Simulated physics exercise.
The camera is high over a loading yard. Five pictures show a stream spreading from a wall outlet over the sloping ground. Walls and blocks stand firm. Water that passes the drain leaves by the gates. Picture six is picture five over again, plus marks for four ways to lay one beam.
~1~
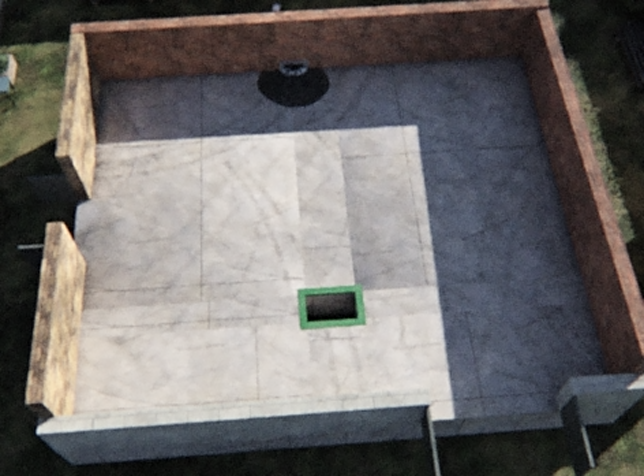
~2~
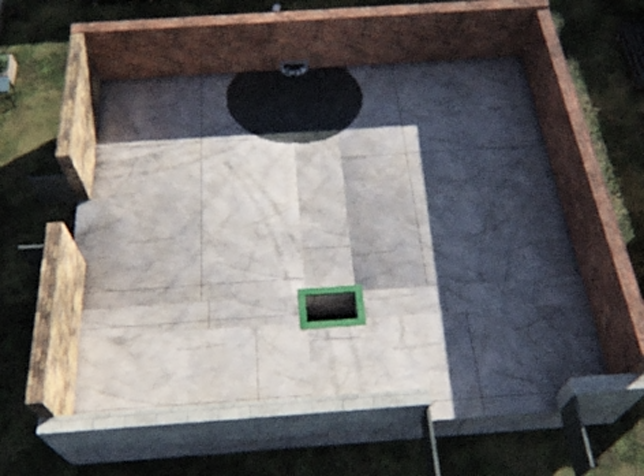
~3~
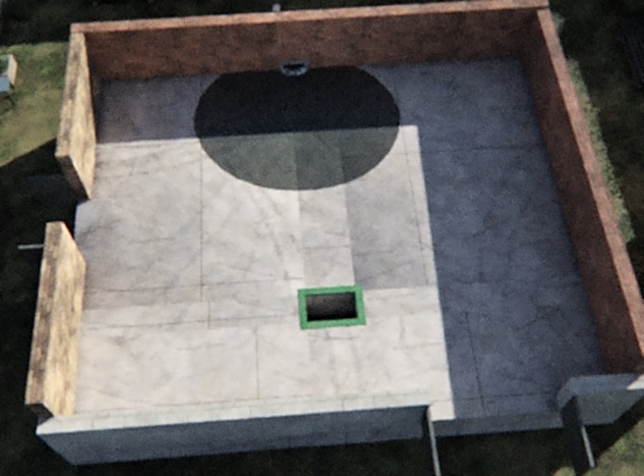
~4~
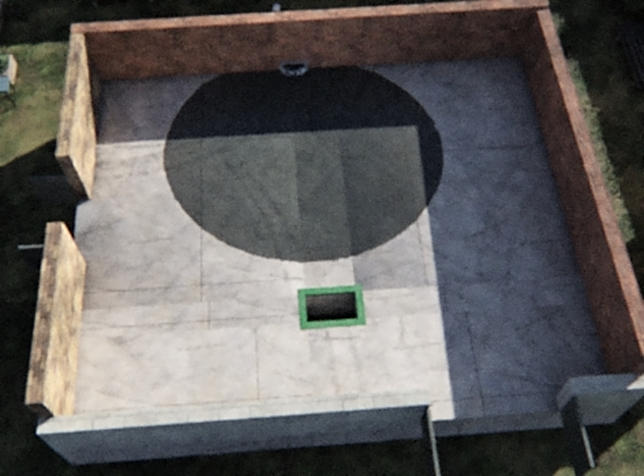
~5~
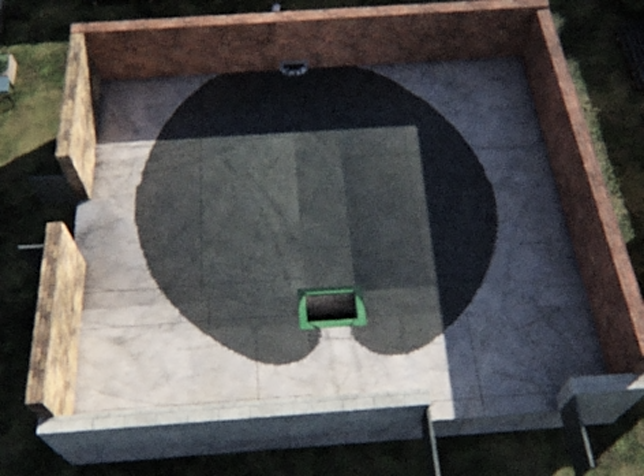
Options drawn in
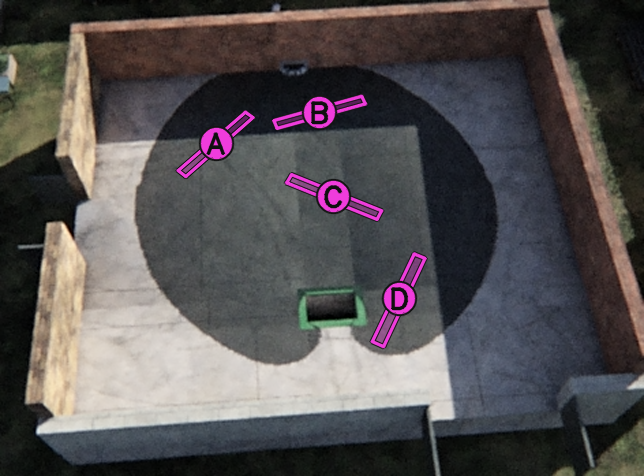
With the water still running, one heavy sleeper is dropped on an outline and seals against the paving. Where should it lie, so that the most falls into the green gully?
Best: D.
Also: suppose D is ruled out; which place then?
That would be A.
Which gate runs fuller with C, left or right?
The right gate.
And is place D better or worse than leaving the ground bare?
Better.
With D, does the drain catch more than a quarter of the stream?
Yes, it does.
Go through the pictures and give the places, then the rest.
The first frame shows outfall at (294, 65); green gully at (332, 307); open gate at (490, 401); open gate at (88, 231); 2 % of the ground under water, visible out to (292, 102); green gully still dry.
In the second frame, 6 % of the ground under water, visible out to (288, 140); green gully still dry.
In the third frame, 15 % of the ground under water, visible out to (308, 187); green gully still dry.
In the fourth frame, 28 % of the ground under water, visible out to (368, 246); green gully still dry.
In the fifth frame, 46 % of the ground under water, visible out to (427, 336); green gully taking water.
In magenta, A from (182, 173) to (249, 114); B from (275, 124) to (363, 100); C from (289, 178) to (379, 215); D from (377, 344) to (419, 256).
With A, about 23 % of the stream goes into the green gully, about 70 % out by the gates.
With B, about 10 % of the stream goes into the green gully, about 85 % out by the gates.
With C, about 11 % of the stream goes into the green gully, about 82 % out by the gates.
With D, about 32 % of the stream goes into the green gully, about 60 % out by the gates.
